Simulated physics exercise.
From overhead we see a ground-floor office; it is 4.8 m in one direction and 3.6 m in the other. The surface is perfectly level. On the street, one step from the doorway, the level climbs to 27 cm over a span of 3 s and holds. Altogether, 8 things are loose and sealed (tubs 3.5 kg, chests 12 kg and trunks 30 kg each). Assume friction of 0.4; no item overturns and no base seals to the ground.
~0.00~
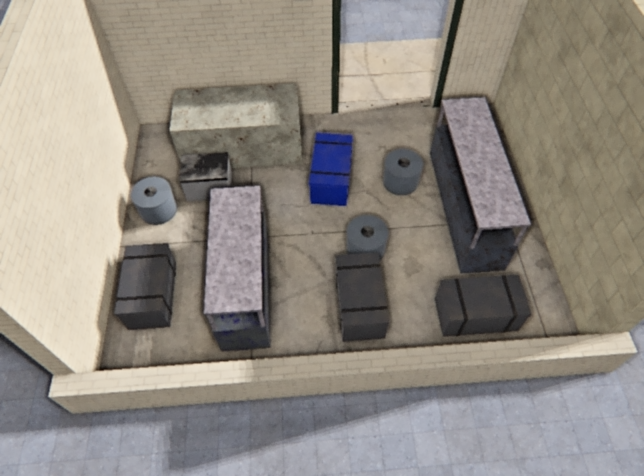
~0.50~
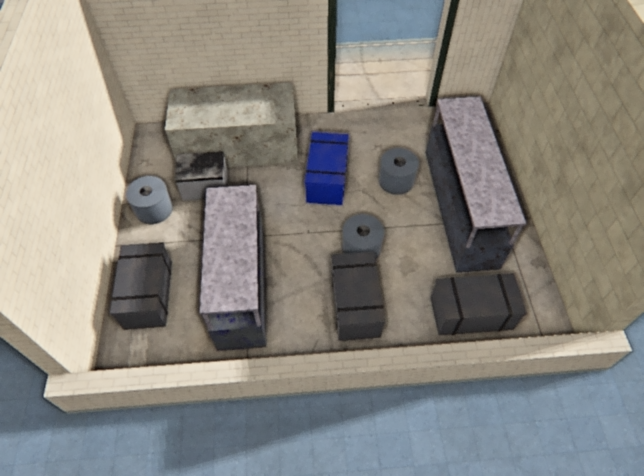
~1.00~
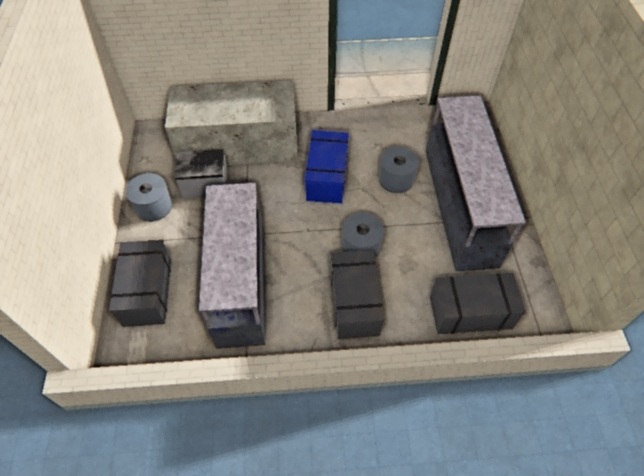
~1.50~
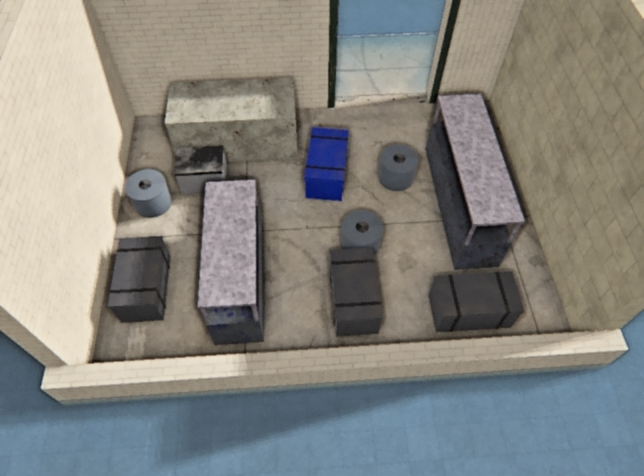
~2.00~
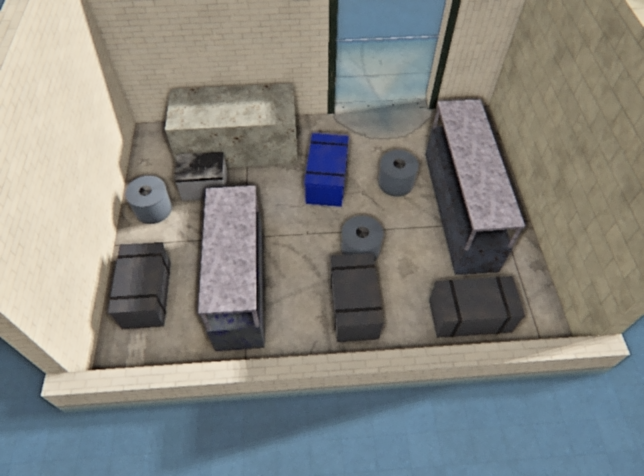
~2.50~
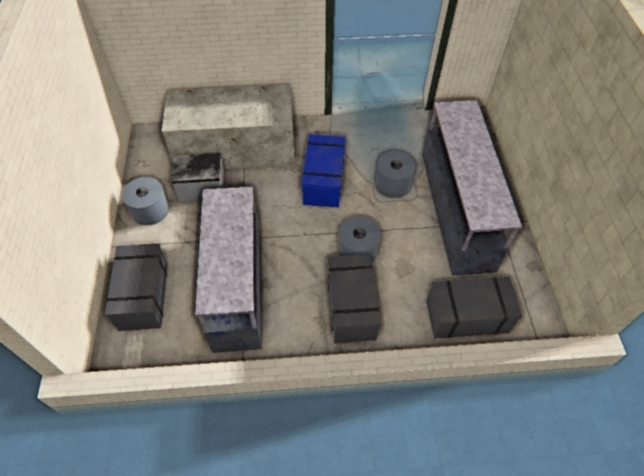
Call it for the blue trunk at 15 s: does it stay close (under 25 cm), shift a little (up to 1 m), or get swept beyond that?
It gets swept beyond that.
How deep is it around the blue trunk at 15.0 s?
Roughly 18 cm at that moment.
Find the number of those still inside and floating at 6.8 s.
At that moment it comes to 5.
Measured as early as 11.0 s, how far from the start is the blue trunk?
I'd put it at around 150 cm.
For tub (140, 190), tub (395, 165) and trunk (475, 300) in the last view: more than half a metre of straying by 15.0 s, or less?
Note - in order: Smaller; farther; farther.
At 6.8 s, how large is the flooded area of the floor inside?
Somewhere around 14 m2, roughly.
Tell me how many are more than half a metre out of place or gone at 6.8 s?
Count: 4.
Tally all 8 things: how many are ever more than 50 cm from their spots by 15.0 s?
I count 6.
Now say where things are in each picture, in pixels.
In the first frame, the blue trunk at (332, 158), on the bottom; water covers 0.0 m2; 0 of 8 have shifted.
In the second frame, the blue trunk at (327, 157) rests on the ground; 0.0 m2 under water; 0 of 8 have shifted.
In the third frame, the blue trunk at (327, 156), on the bottom; 0.0 m2 under water; 0 of 8 have shifted.
In the fourth frame, the blue trunk at (327, 153), on the bottom; water covers 0.0 m2; 0 of 8 have shifted.
In the fifth frame, the blue trunk at (327, 159) rests on the ground; 0.5 m2 under water; 0 of 8 have shifted.
In the sixth frame, the blue trunk at (324, 160), on the bottom; 1.4 m2 under water; 0 of 8 have shifted.
After 3.5 s the blue trunk is near (323, 160), 0.0 m from its start, aground; 0 afloat.
After 6.8 s the blue trunk is near (288, 199), 0.7 m from its start, afloat; 5 afloat.
After 11.0 s the blue trunk is near (178, 178), 1.7 m from its start, afloat; 8 afloat.
After 15.0 s the blue trunk is near (182, 241), 1.9 m from its start, afloat; 8 afloat.
